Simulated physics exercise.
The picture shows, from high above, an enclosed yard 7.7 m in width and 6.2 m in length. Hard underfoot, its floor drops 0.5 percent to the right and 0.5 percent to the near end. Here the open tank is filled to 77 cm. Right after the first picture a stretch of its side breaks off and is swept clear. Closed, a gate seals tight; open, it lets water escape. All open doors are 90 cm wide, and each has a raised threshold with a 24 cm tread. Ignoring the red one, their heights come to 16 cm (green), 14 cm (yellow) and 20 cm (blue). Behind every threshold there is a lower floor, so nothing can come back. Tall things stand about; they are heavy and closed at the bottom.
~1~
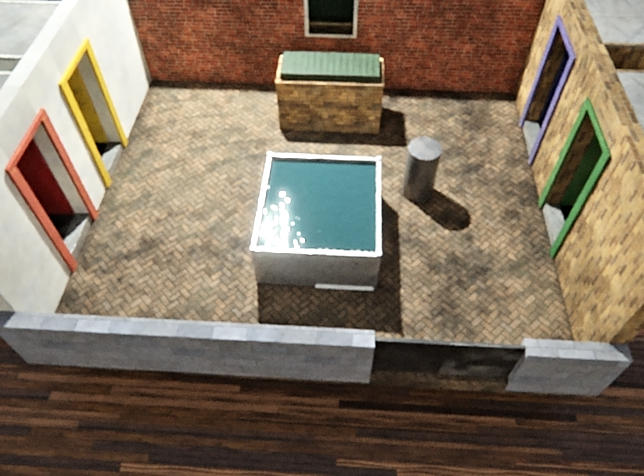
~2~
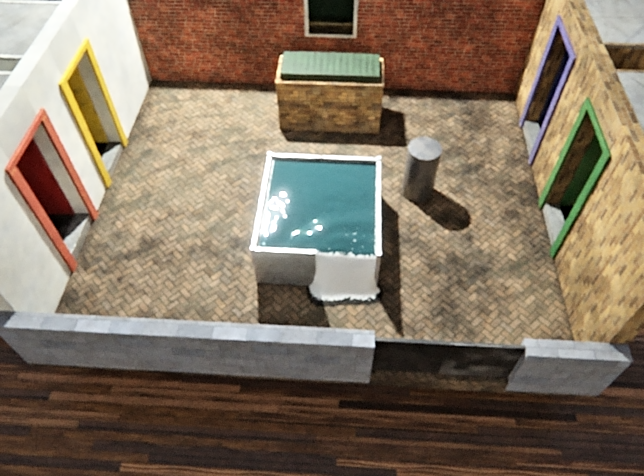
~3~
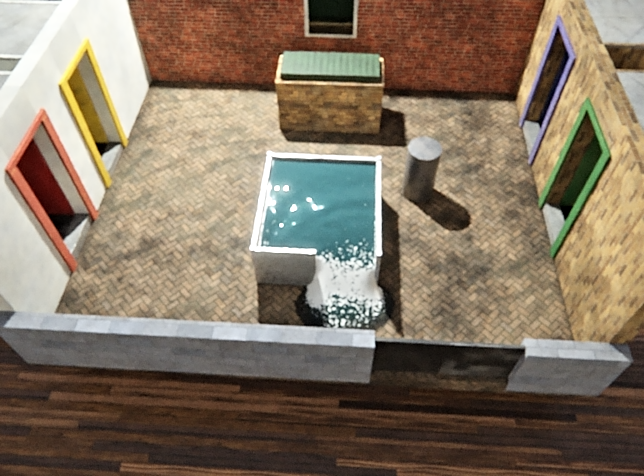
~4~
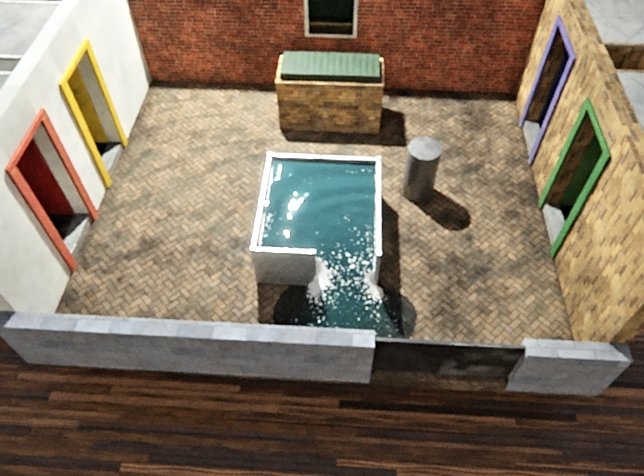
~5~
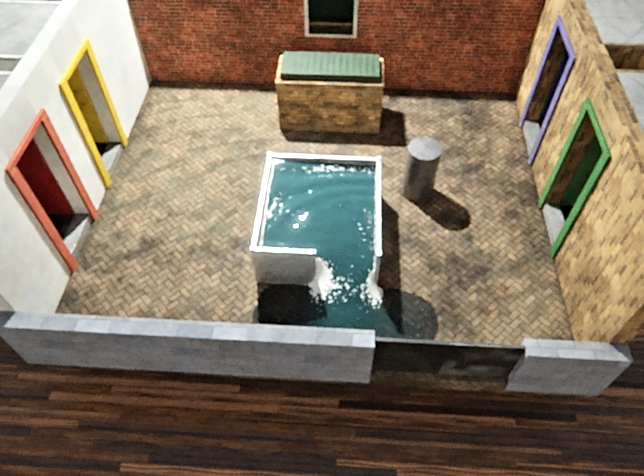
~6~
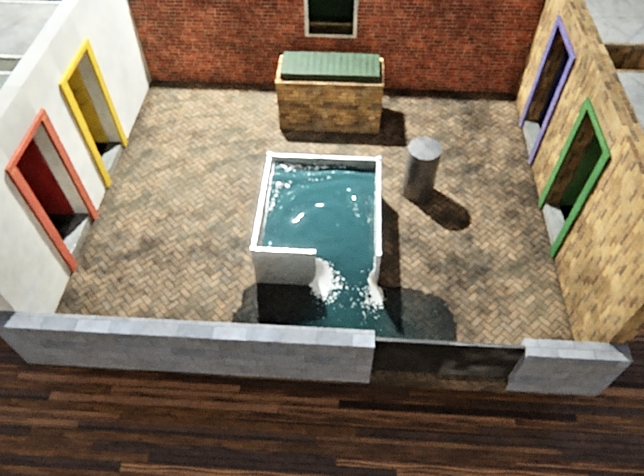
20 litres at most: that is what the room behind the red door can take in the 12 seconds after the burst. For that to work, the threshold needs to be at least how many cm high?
At least about 9 cm high.
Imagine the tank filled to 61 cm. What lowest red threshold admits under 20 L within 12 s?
Minimum height: Approx. 6.0 cm.
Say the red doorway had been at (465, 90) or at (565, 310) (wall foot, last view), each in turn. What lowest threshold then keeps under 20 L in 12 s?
About 9.5 cm, then about 23 cm.
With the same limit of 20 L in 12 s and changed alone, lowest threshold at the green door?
At green, roughly 6.0 cm.
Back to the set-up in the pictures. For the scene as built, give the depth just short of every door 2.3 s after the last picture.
Depths in cm: Red 17, green 11, yellow 0, blue 2.
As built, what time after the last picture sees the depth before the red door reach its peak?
Some 2.4 s, more or less.
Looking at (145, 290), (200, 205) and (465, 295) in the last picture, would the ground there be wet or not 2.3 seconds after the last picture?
One by one: Drenched, drenched, drenched.
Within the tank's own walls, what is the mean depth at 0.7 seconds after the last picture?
On average, around 51 cm.
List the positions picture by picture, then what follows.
In the first frame, the open tank at (320, 204) is whole and still, 77 cm deep; the red door at (61, 201) is dry.
In the second frame, the front is at (320, 301), 0.3 m from the gap at (345, 272); 0.2 m2 of floor is wet, 77 cm left at the back.
In the third frame, the gap is at (345, 275), the front 0.8 m out at a hidden place; the back of the open tank holds 77 cm.
In the fourth frame, the gap is at (345, 276), the front 1.2 m out at a hidden place; the back of the open tank holds 76 cm.
In the fifth frame, the gap is at (345, 276), the front 1.4 m out at a hidden place; the back of the open tank holds 68 cm.
In the sixth frame, water pours out at (345, 275) and has run 1.7 m, to a hidden place; about 8 cm deep outside, 66 cm at the back; the red door at (61, 201), 4.4 m from the gap, is still 3.2 m from the nearest water.
Then, 0.7 s after the last picture water covers 15 % of the floor, deepest (53 cm) near (354, 346); it has not reached the red door.
Then, 2.3 s after the last picture water covers 40 % of the floor, deepest (32 cm) near (573, 371); 17 cm at the red door, 0 litres in over its 19 cm threshold.
Then, 11.3 s after the last picture water covers 100 % of the floor, deepest (10 cm) near (324, 134); 3 cm at the red door, 0 litres in over its 19 cm threshold.
At the red door as built, the water peaked near 17 cm, 2.3 s after the last picture.
Run again over the same 12 s with other heights there, 35 litres in over 7.5 cm, 14 litres over 10 cm. The limit of 20 litres is kept from about 9 cm up.
